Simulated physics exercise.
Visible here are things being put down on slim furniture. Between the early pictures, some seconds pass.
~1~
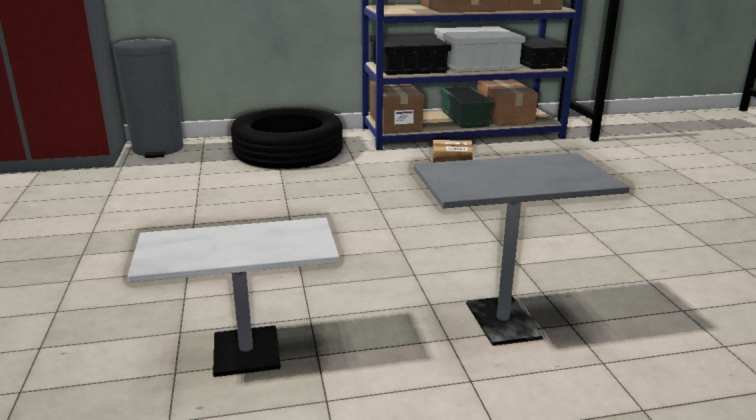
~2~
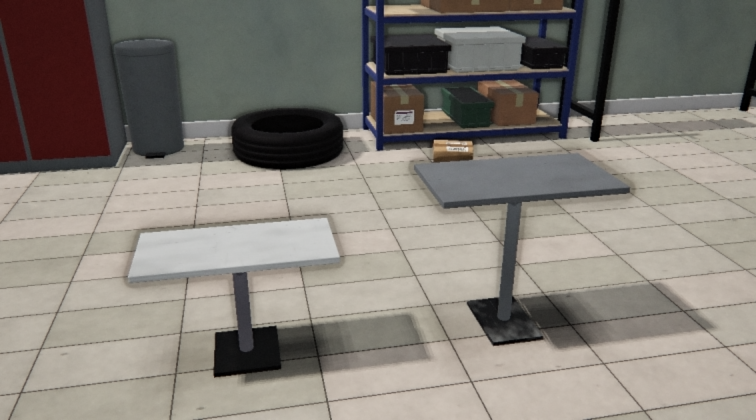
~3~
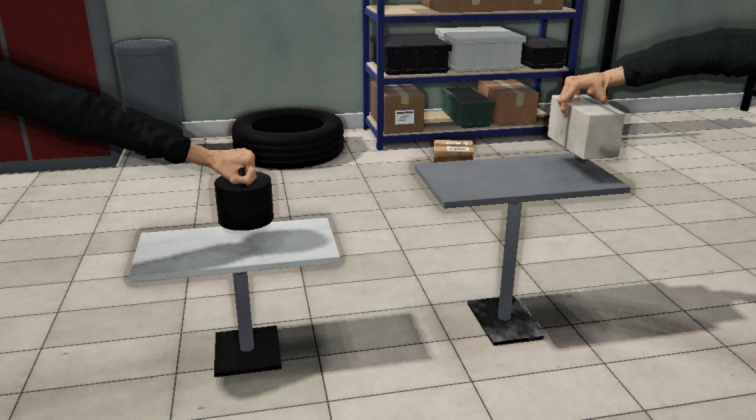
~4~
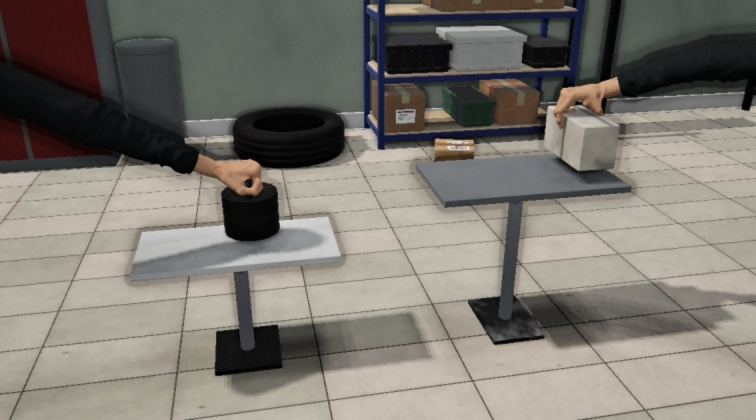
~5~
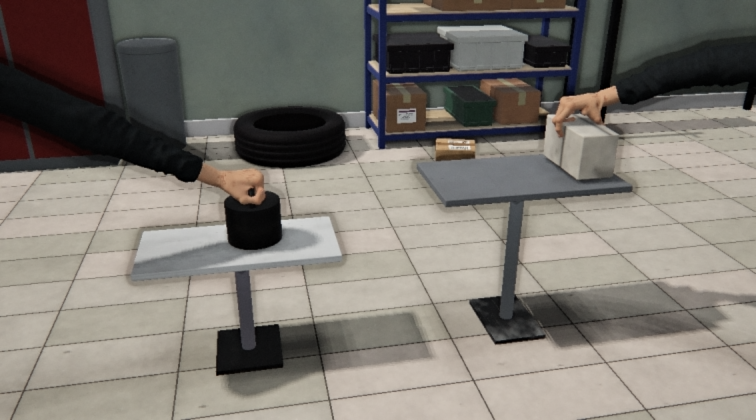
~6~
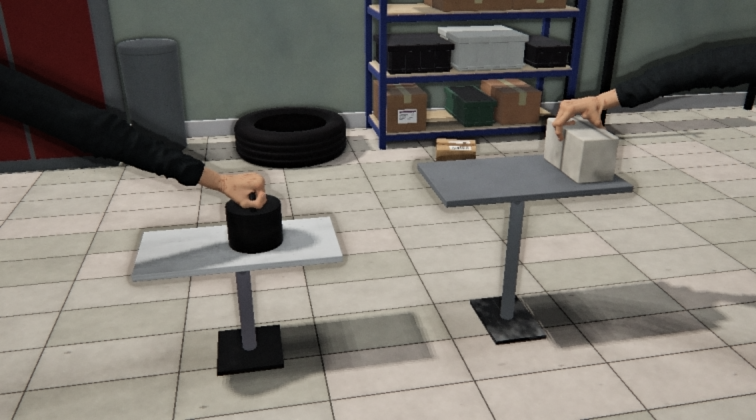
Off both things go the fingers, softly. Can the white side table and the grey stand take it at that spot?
In order: Looks to me like the white side table will keep its balance; looks to me like the grey stand will lose its balance.
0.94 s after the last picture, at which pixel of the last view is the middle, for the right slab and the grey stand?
The right slab at (723, 270), the grey stand at (665, 232).
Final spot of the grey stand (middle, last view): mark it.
It ends up around (657, 236).
Then, 0.60 s later than the last frame, white side table at rest near (241, 247); grey stand tilted by 23° near (582, 174).
Then, 0.78 s later than the last frame, white side table at rest near (241, 247); grey stand tilted by 53° near (640, 208).
Then, 0.94 s later than the last frame, white side table at rest near (241, 247); grey stand tilted by 73° near (665, 232).
When it is over, the white side table keeps steady, near (241, 247); the grey stand goes over, near (657, 236).
